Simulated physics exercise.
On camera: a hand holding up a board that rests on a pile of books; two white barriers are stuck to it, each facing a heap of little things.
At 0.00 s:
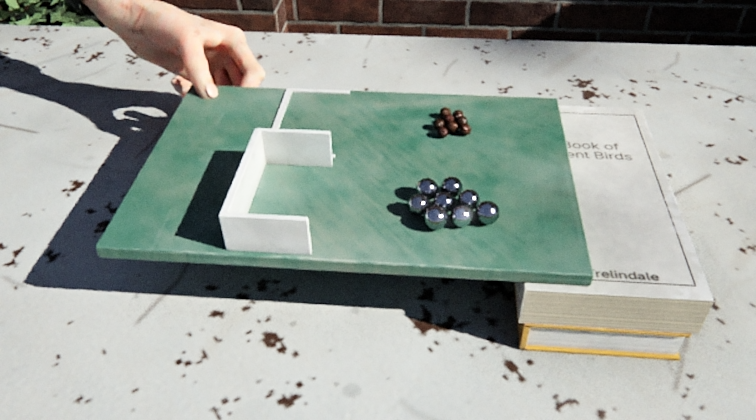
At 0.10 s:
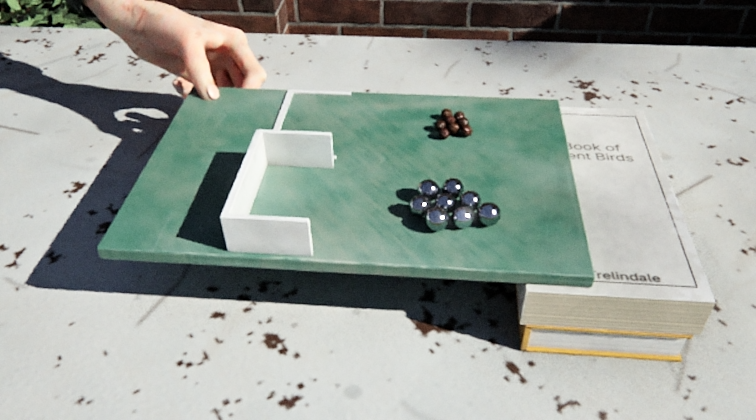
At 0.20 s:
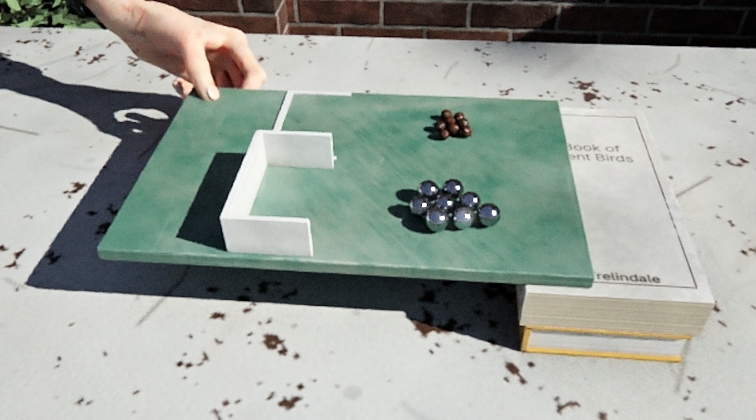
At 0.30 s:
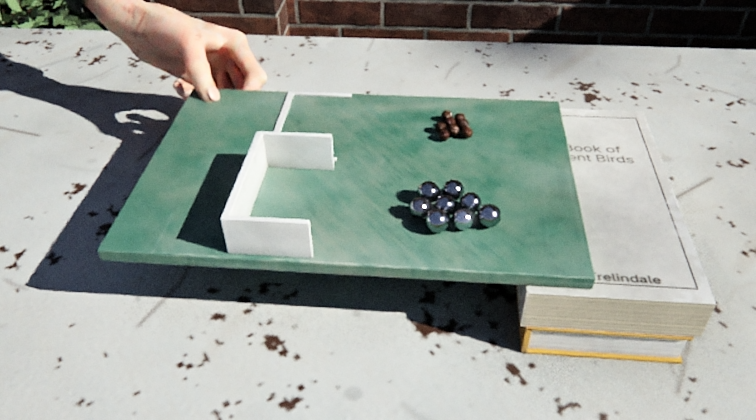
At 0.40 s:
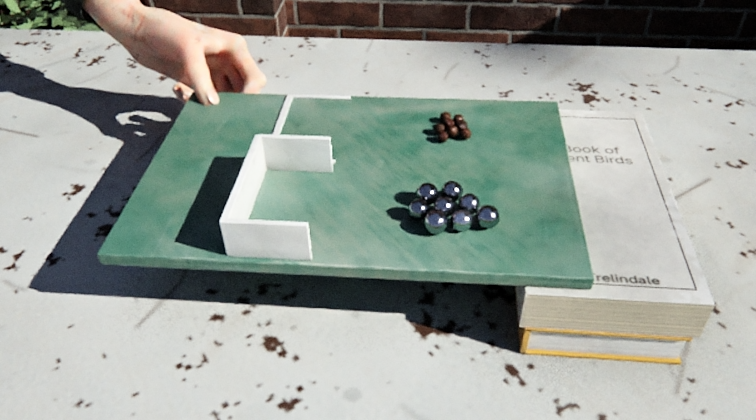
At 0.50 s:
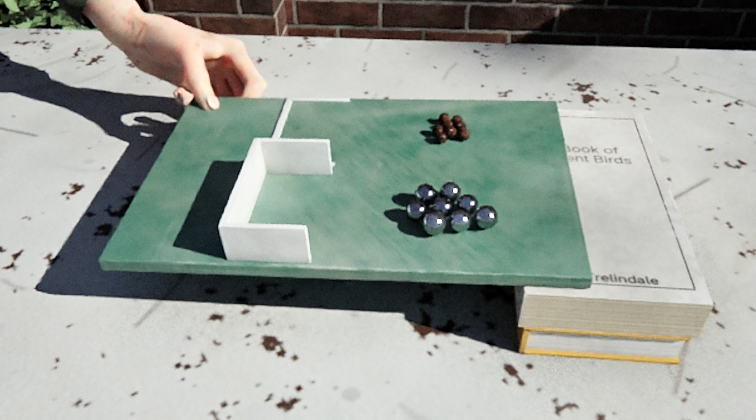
A hand held up the left end of a green board resting on books, then lowered it very slightly, while the shiny dark balls and smaller brown balls stayed clustered to the right of two white barriers.
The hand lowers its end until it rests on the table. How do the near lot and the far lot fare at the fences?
Here the near lot halts at the strip, and the far lot passes the strip.
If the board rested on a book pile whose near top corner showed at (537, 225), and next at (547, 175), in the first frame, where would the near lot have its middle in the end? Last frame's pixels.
At about (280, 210), and at (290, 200).
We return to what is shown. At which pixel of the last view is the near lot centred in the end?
Close to (270, 232).
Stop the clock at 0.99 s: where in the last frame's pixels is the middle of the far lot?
Close to (396, 143).
Around 0.71 s, board sloping at 6°; near lot where it was; far lot where it was.
Around 0.99 s, board sloping at 11°; near lot on its way down; far lot on its way down.
Around 1.28 s, board resting at 12°; near lot has reached its bar; far lot about two thirds past its bar.
Finally (2.7 s), board resting at 12°; near lot gathered behind its bar; far lot all past its bar.
